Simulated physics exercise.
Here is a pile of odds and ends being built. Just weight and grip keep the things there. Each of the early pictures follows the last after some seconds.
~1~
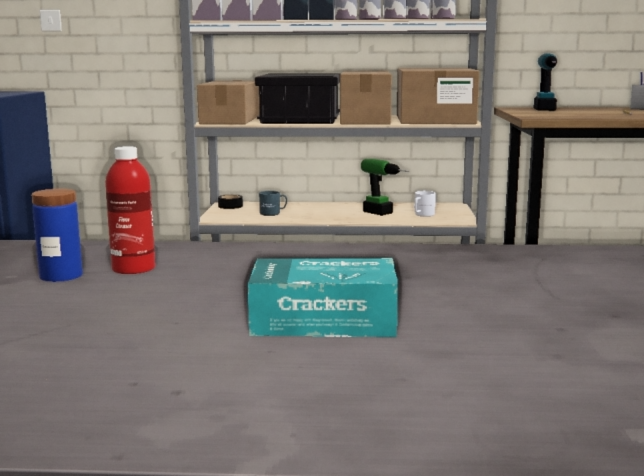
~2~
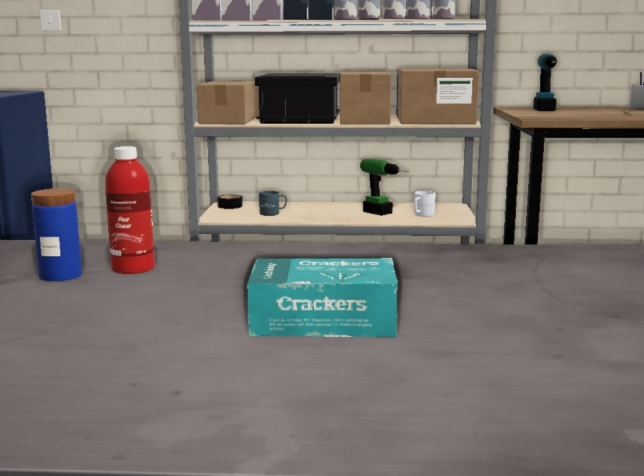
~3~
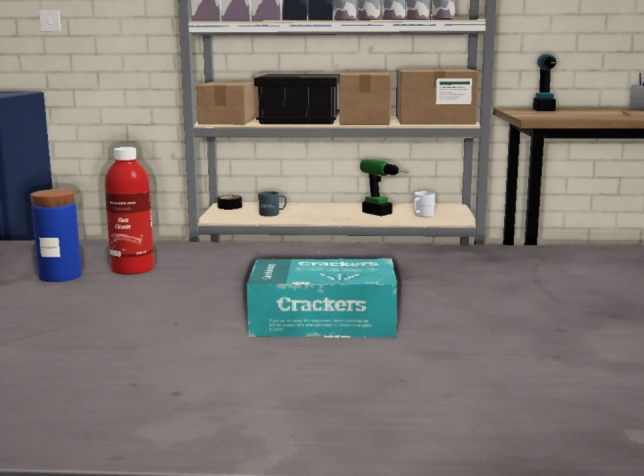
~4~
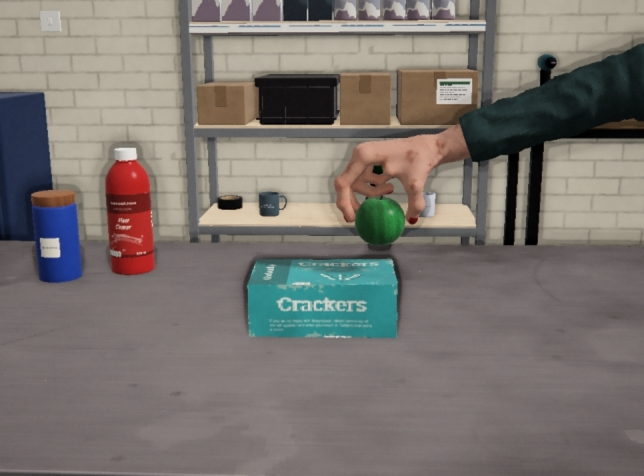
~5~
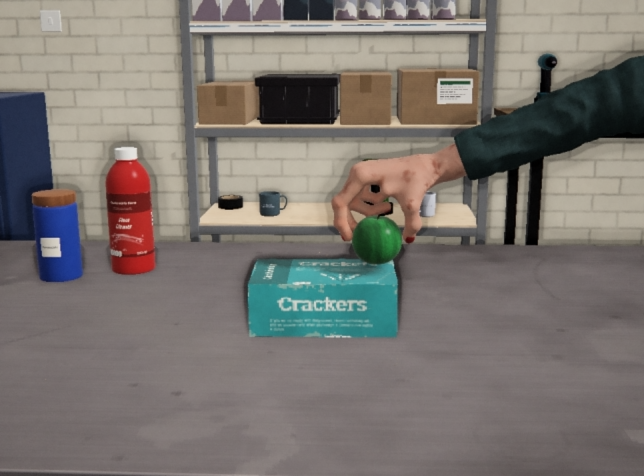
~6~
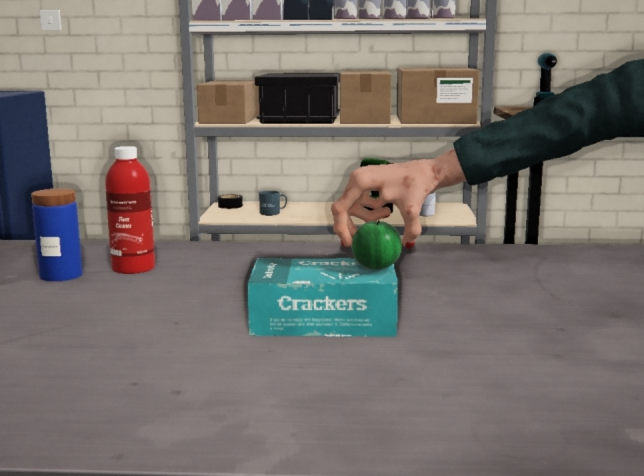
On a grey table with a turquoise crackers box, a red bottle and a blue jar, nothing moved at first; then a hand held a green apple above the box and lowered it onto the top.
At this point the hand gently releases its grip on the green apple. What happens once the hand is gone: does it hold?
It will remain standing.
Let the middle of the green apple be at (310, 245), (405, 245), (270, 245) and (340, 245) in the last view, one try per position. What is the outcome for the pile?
Outcomes in order: No collapse, a collapse, no collapse, no collapse.
Then, 0.30 s after the last picture, nothing has stirred.
Then, 0.70 s after the last picture, green apple resting near (377, 245).
At rest, all 4 in place. Seen from the same camera at the end, green apple near (377, 245). The pile stays up.
